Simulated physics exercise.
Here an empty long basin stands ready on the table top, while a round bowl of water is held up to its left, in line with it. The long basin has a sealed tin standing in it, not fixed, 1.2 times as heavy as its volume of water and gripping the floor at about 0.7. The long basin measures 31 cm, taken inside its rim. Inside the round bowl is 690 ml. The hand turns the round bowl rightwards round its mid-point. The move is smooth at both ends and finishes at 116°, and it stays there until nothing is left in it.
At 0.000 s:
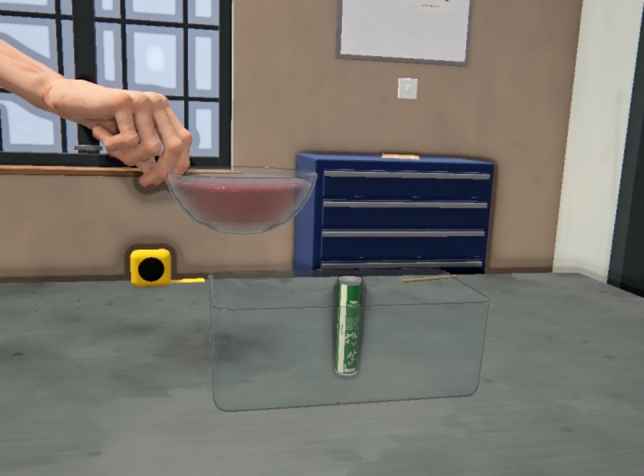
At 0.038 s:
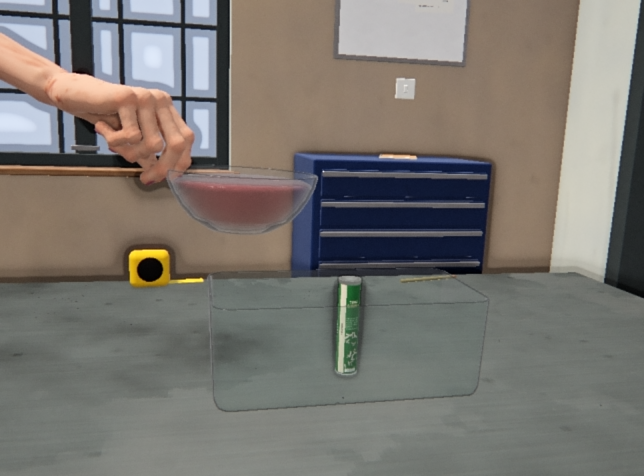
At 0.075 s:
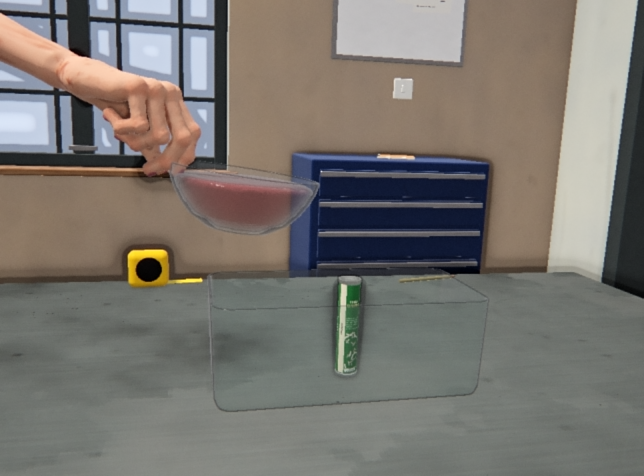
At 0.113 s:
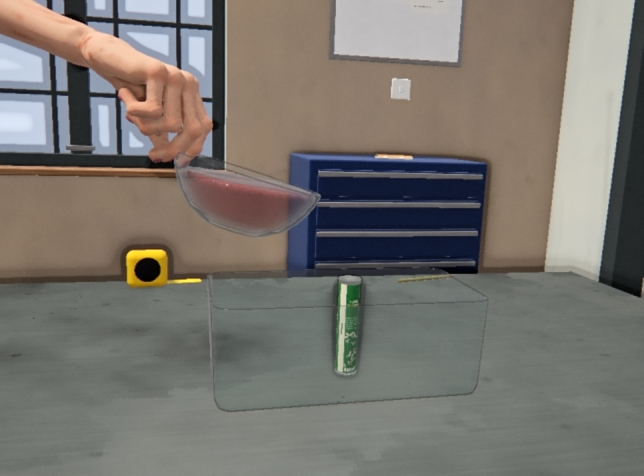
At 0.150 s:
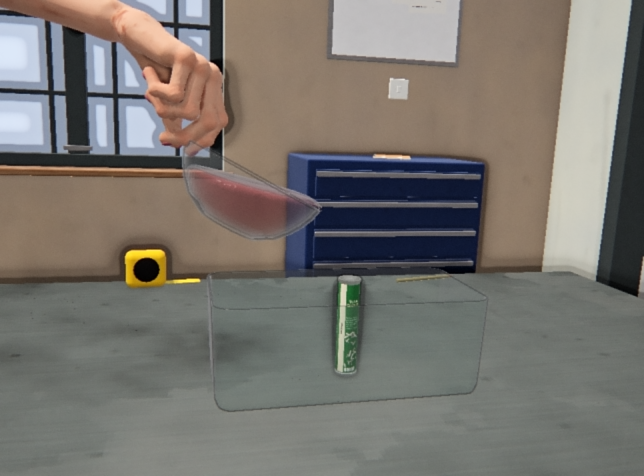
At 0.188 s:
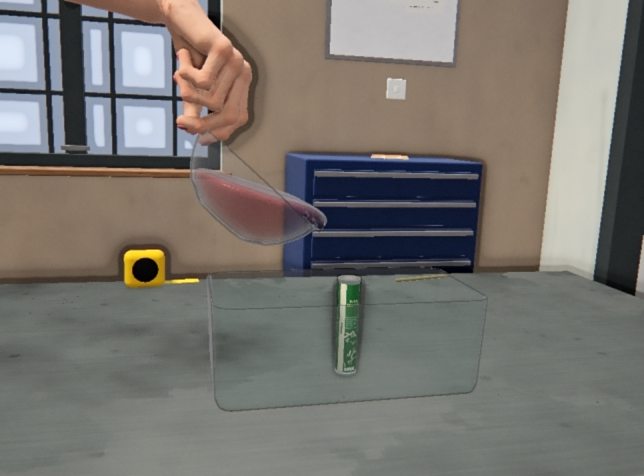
A hand tilted a clear round bowl of reddish liquid steadily to the right above a long see-through basin with a green tin, until a little liquid came over the bowl's lowered edge.
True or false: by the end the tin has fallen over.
True.
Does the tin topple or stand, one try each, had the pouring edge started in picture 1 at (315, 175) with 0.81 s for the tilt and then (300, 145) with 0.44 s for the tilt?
Try 1: Still standing; try 2: Tipped over.
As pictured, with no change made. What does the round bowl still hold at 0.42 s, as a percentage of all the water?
0 %.
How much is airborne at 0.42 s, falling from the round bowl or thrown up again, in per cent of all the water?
Near 2 per cent at that moment.
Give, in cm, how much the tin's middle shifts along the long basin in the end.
Net tin displacement: Roughly 5.5 cm.
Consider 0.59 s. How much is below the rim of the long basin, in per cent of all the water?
Value: Approx. 92 %.
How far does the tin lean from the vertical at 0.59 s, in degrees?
It sits at roughly 10°.
By 0.42 s the tilt is 114° and 0 per cent is still to pour; the tin stands where it began.
By 0.59 s the tilt is 116° and 0 per cent is still to pour; the tin leans 9°.
By 0.77 s the tilt is 116° and 0 per cent is still to pour; the tin leans 6°.
By 0.96 s the tilt is 116° and 0 per cent is still to pour; the tin leans 31°.
At rest the tin lies on its side.
